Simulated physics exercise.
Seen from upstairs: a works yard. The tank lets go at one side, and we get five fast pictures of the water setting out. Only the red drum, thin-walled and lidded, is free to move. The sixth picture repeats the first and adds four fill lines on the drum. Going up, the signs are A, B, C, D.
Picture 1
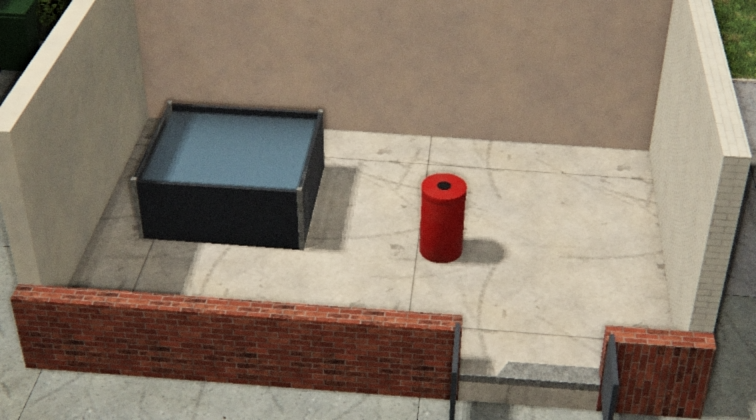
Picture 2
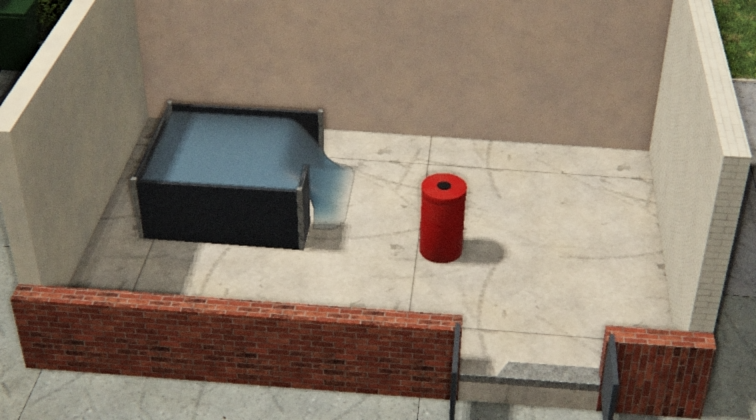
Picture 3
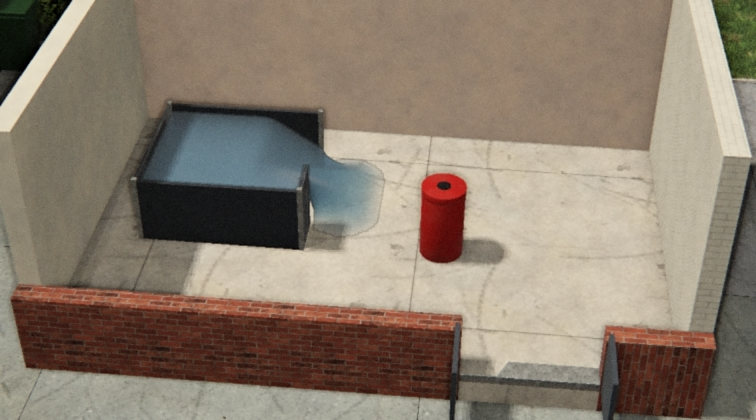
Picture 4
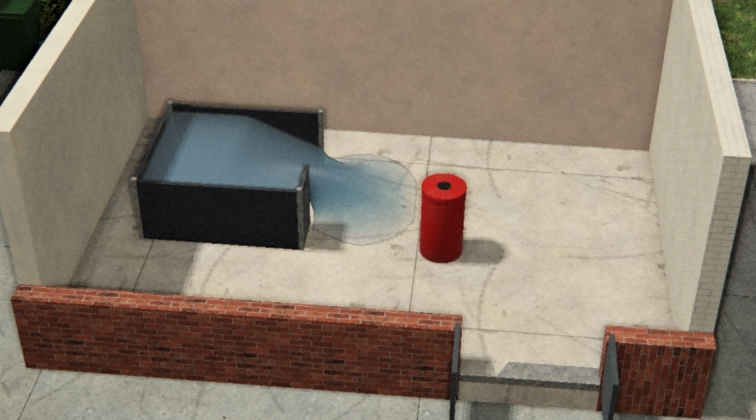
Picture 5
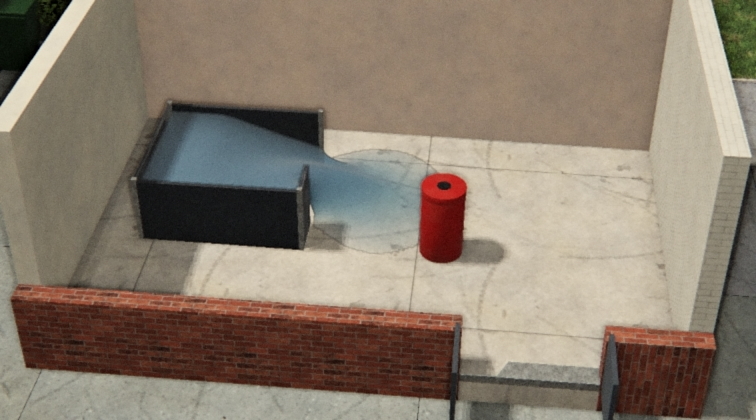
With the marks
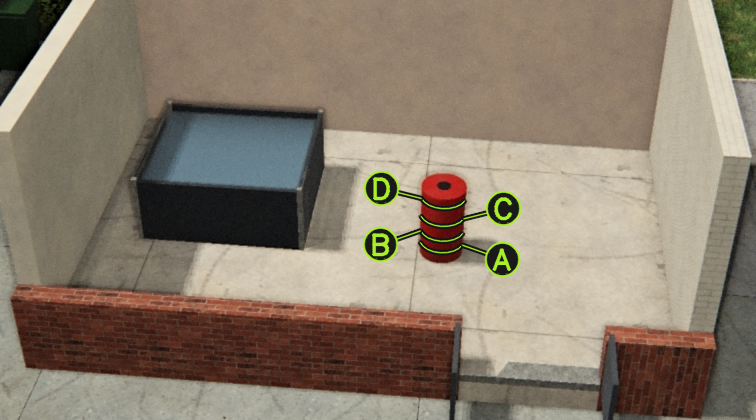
A walled yard seen from above, with water pouring from a dark tank and spreading rightward across the ground beside a still red drum.
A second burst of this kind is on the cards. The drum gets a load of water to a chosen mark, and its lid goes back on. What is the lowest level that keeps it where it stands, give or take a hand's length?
Go for B.
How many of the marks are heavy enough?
Three of the four.
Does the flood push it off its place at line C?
No, not at all.
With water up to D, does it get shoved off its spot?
No.
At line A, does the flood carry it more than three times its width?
No, less.
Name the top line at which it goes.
Line A.
On the marked copy, A at (440, 252); B at (440, 241); C at (441, 226); D at (442, 208); from the bottom up A, B, C, D.
With A, it is pushed about its own width away.
With B, it does not move.
With C, it does not move.
With D, it does not move.
